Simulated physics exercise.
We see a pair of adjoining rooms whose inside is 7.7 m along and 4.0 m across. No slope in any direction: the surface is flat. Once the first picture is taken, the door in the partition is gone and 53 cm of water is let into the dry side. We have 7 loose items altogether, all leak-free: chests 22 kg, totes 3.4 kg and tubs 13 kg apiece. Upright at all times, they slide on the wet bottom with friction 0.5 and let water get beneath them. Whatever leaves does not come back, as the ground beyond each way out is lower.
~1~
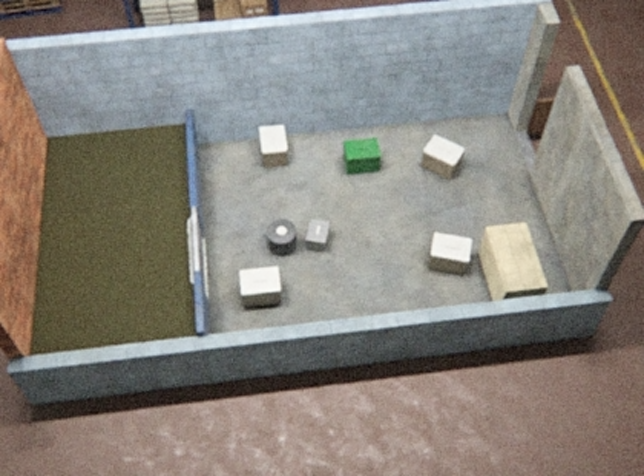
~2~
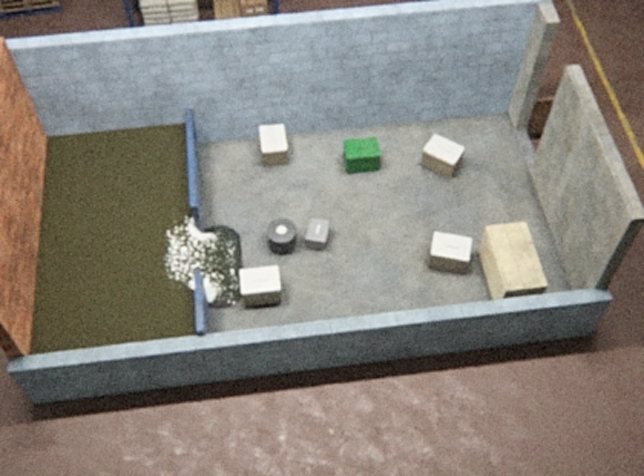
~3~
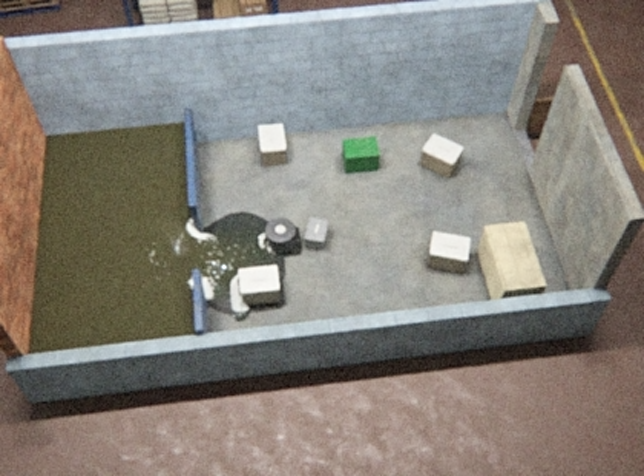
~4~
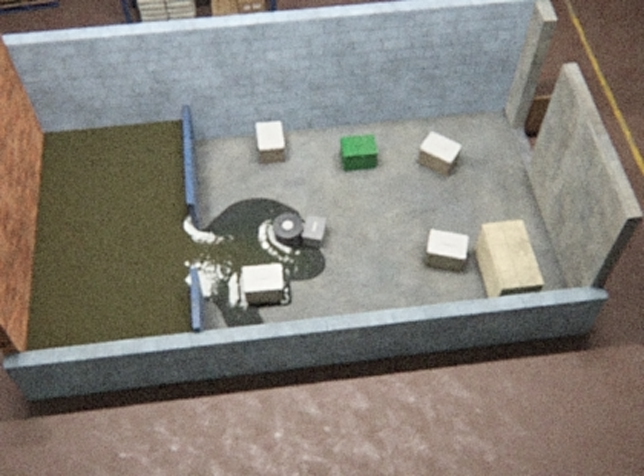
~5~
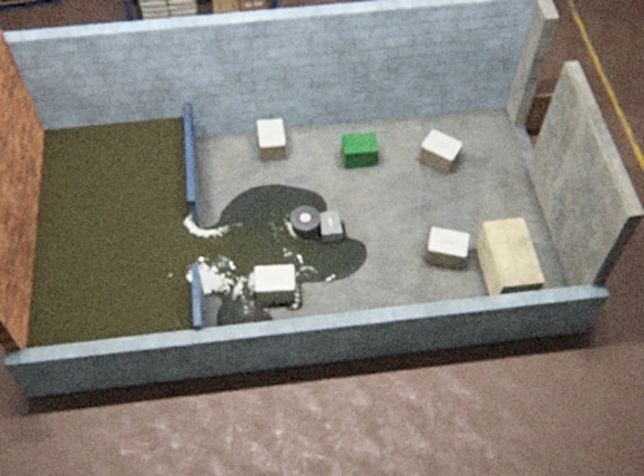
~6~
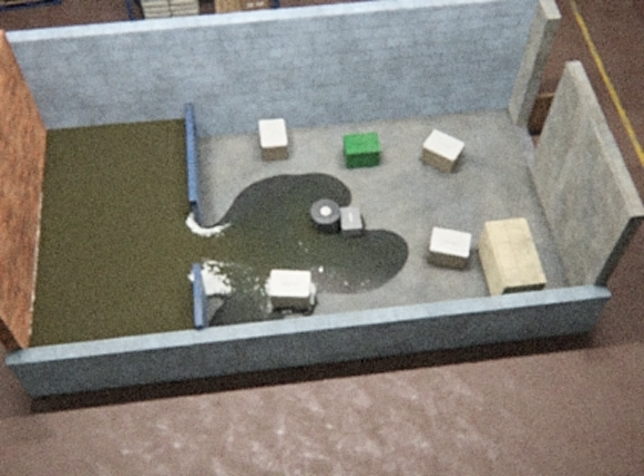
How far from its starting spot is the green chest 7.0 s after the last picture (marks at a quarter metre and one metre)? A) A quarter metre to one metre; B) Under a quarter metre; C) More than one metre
Option A: A quarter metre to one metre.
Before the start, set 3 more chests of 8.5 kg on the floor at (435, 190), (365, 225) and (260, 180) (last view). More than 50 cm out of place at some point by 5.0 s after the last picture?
Going one by one: Goes farther, goes farther, stays closer.
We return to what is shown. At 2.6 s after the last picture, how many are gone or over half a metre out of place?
I make it 6 by then.
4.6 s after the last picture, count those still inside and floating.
4.
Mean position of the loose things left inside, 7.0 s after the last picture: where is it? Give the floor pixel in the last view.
(383, 166).
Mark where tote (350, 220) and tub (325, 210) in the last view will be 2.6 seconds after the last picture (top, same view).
Somewhere around (529, 122) and (521, 151).
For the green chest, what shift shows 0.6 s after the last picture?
By that time, close to 0 cm.
Then, 0.6 s after the last picture the green chest is near (362, 142), 0.0 m from its start, aground; 0 of 7 are out; 0 afloat.
Then, 2.6 s after the last picture the green chest is near (424, 116), 1.2 m from its start, aground; 0 of 7 are out; 4 afloat.
Then, 4.6 s after the last picture the green chest is near (436, 104), 1.4 m from its start, afloat; 2 of 7 are out; 4 afloat.
Then, 7.0 s after the last picture the green chest is near (366, 117), 0.5 m from its start, afloat; 4 of 7 are out; 2 afloat.
